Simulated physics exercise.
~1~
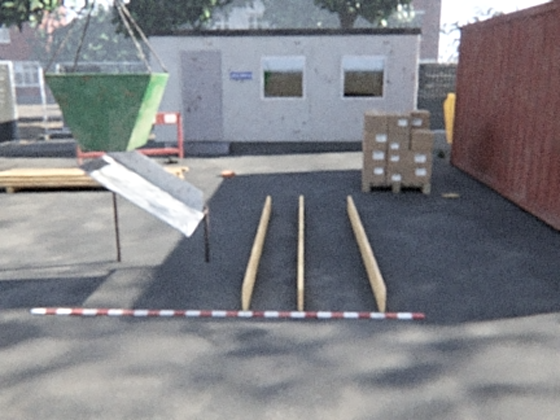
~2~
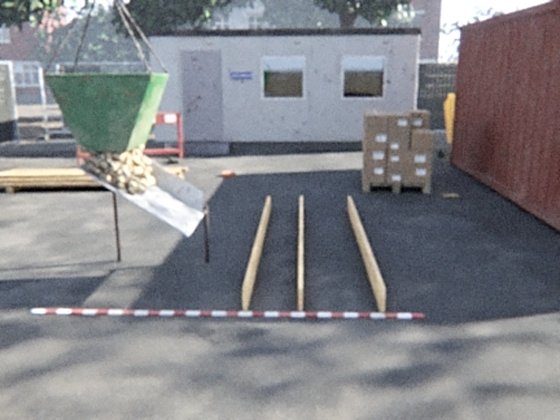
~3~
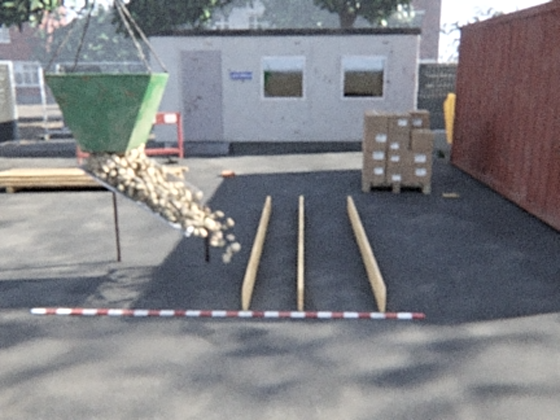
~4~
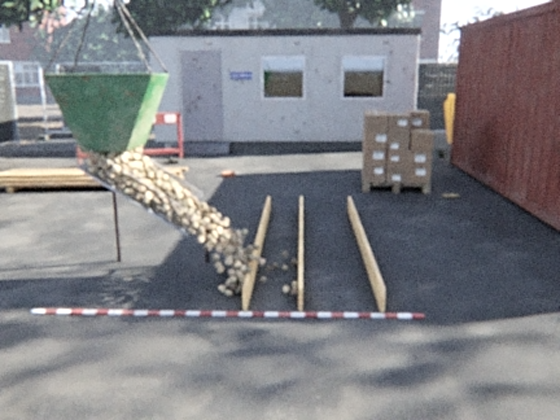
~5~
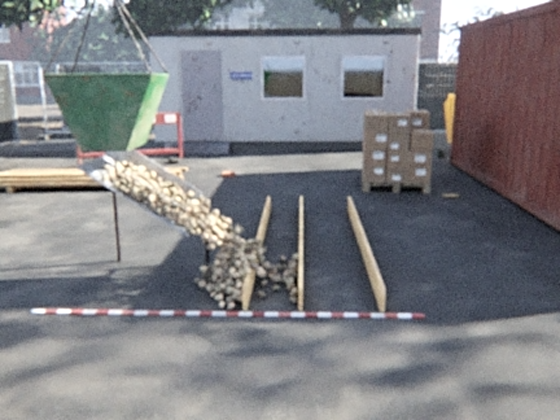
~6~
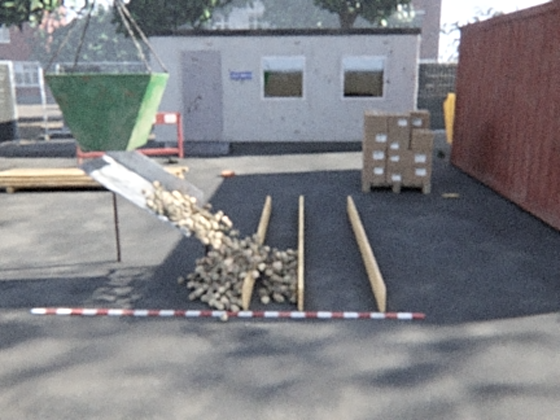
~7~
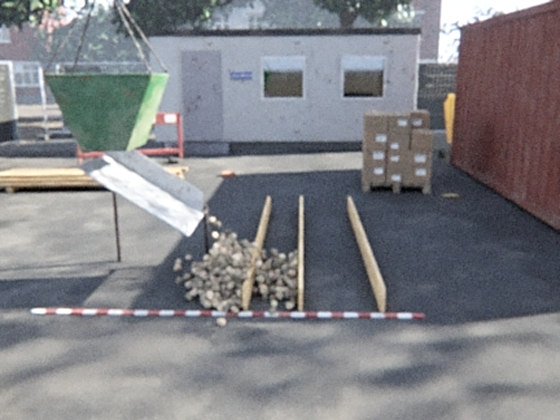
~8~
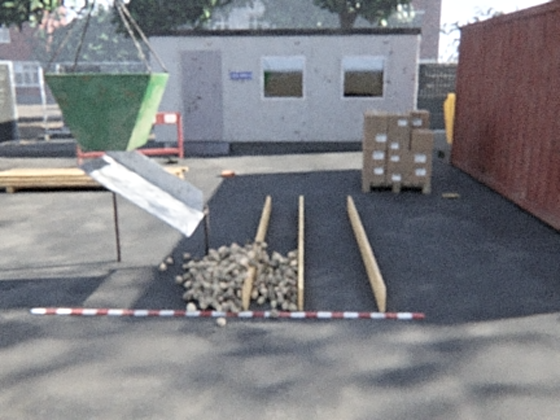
Pale, rounded stones drop from a green skip hanging at the left of a sunlit paved yard, seen from the front and slightly above. A sloping grey metal chute stands beneath it, with three upright wooden boards to its right, a red and white striped pole in front, and a pale cabin, stacked boxes and a rusty red container behind. The stones pour onto the chute, slide down to the right and spill off around the nearest board. The skip and chute empty as the heap spreads. It settles mostly left of the boards, with some stones in the left bay and the right bay empty.
